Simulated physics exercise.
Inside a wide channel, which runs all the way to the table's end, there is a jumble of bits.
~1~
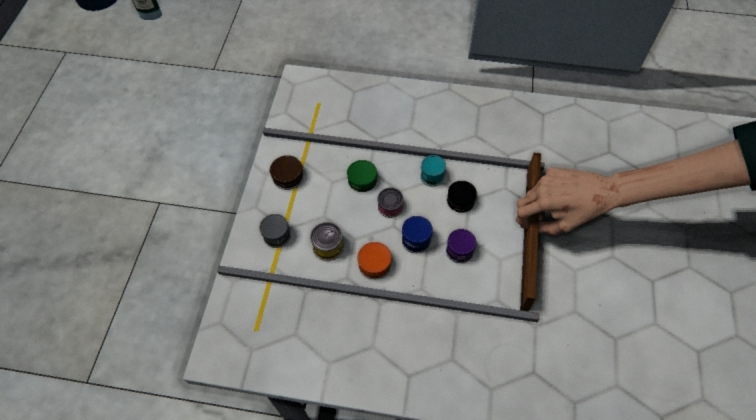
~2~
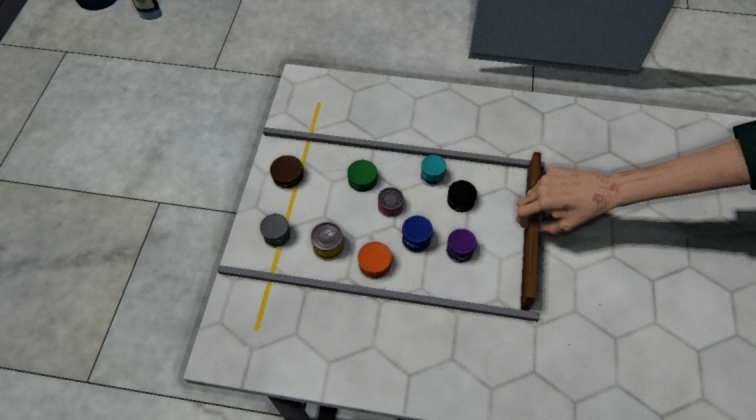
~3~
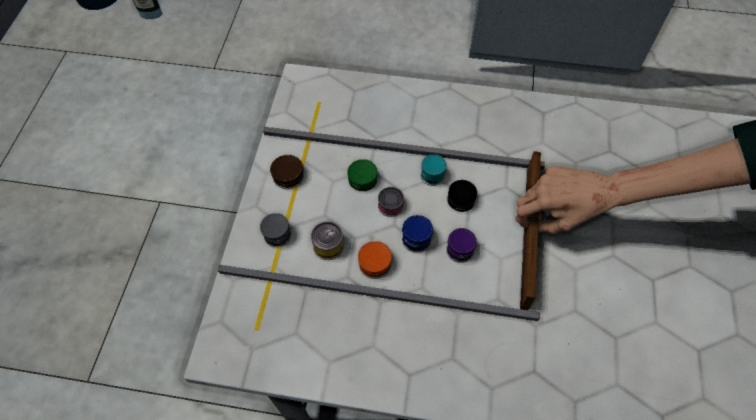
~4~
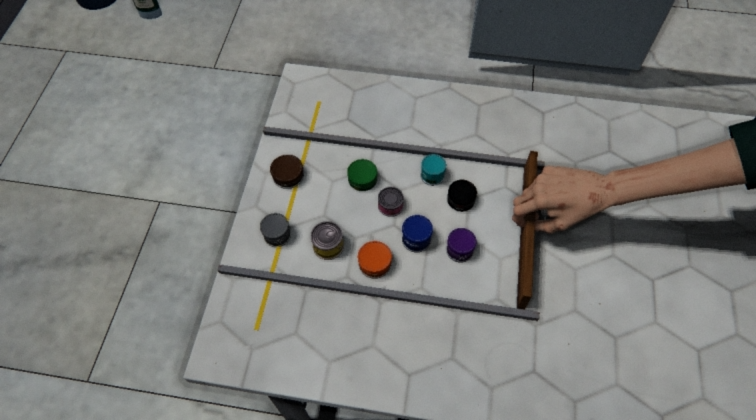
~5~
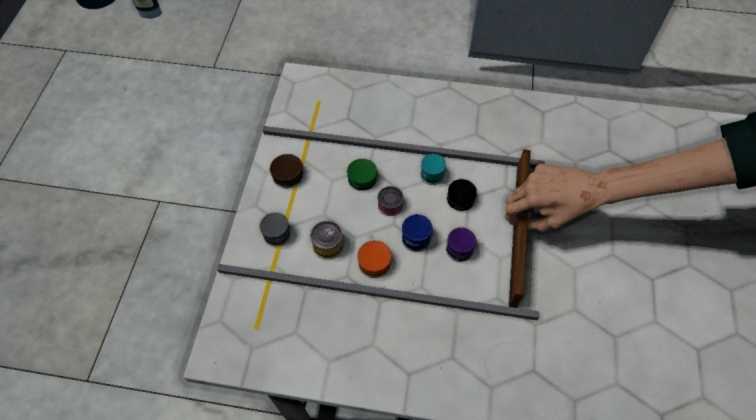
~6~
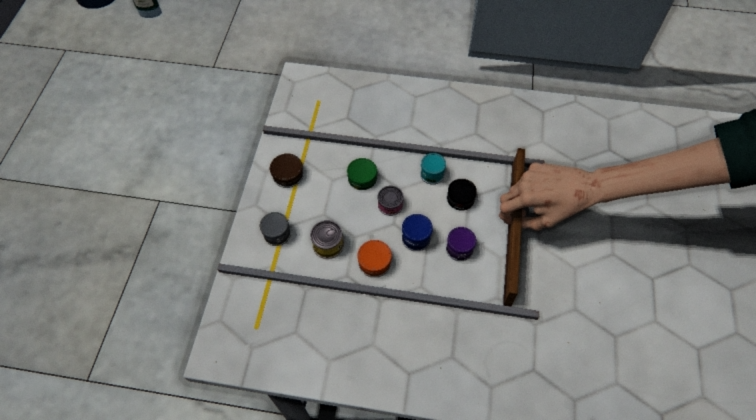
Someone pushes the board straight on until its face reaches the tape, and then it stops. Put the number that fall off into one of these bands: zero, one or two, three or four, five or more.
That is one or two.
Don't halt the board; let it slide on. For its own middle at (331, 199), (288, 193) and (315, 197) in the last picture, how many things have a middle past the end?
0, 2 and 0.
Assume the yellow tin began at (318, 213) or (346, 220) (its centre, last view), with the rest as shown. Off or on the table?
First: Gone; second: Gone.
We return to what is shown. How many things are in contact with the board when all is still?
That comes to 4.
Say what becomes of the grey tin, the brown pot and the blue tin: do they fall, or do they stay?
Final state: Grey tin off, brown pot off, blue tin still on.
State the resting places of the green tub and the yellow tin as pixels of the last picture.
The first sits around (267, 151), while the other sits around (239, 226).
A little later, none off yet; brown pot at rest near (287, 171); grey tin at rest near (276, 229); yellow tin at rest near (327, 240).
Next, none off yet; brown pot shifted a little near (276, 173); grey tin shifted about its own width near (251, 221); yellow tin shifted well along near (275, 230).
When it is over, the number that fall off is one or two; down, grey tin and brown pot.
